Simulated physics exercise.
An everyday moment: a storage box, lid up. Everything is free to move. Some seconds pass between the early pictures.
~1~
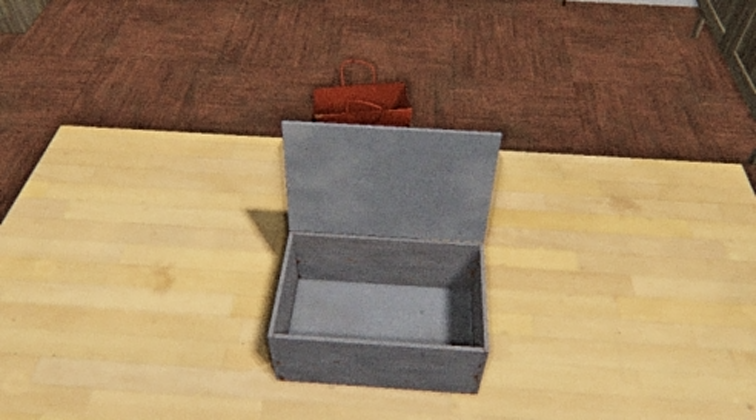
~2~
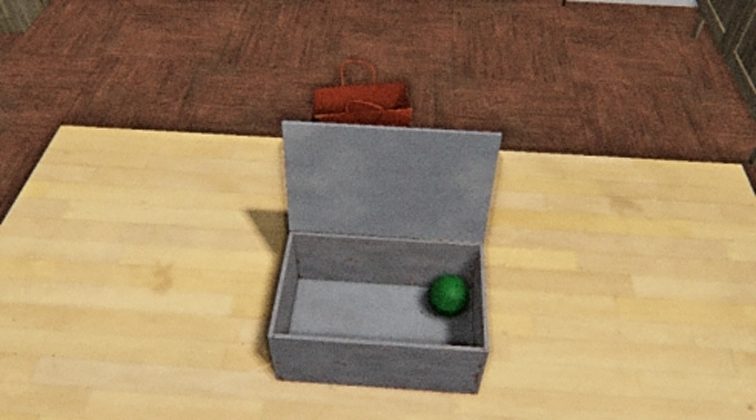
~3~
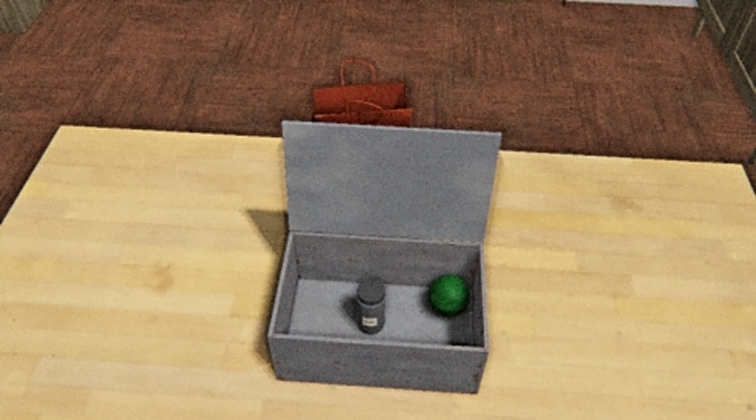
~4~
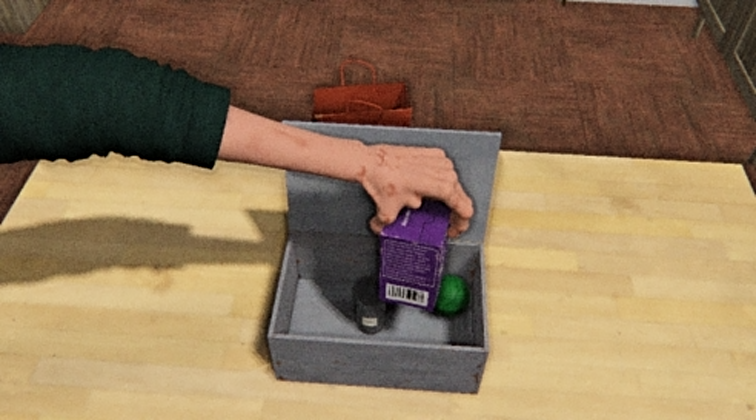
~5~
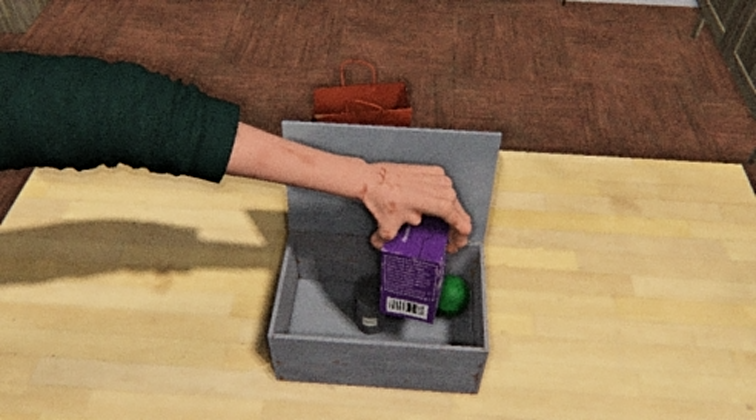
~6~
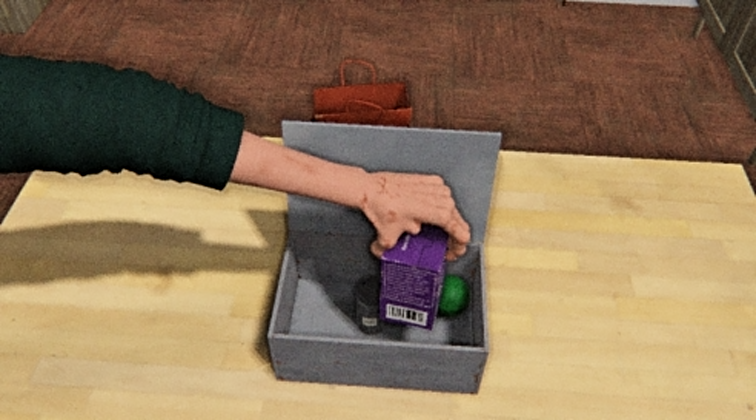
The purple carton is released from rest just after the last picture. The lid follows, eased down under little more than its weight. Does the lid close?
In the end the lid will not close.
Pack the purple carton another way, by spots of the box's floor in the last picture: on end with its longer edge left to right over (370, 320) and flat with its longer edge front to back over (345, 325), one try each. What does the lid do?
In the first case it is held up; in the second case it sits on the rim.
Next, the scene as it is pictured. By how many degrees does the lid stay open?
About 18°.
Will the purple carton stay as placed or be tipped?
It tips.
Then, 0.40 s later than the last frame, purple carton tilted by 36° near (398, 310); grey shaker tilted by 29°; green ball moved a little.
Then, 1.00 s later than the last frame, lid starting down; purple carton tilted by 60° near (379, 295); grey shaker on its side.
Then, 1.60 s later than the last frame, lid 58° above the rim; purple carton tilted by 60° near (379, 296); grey shaker on its side.
Then, 2.20 s later than the last frame, lid 25° above the rim; purple carton tilted by 63° near (380, 301); grey shaker on its side.
When it is over, lid 19° above the rim; lying over in the box, grey shaker and purple carton; green ball as before. End places, in pixels of the last picture, purple carton near (381, 303).
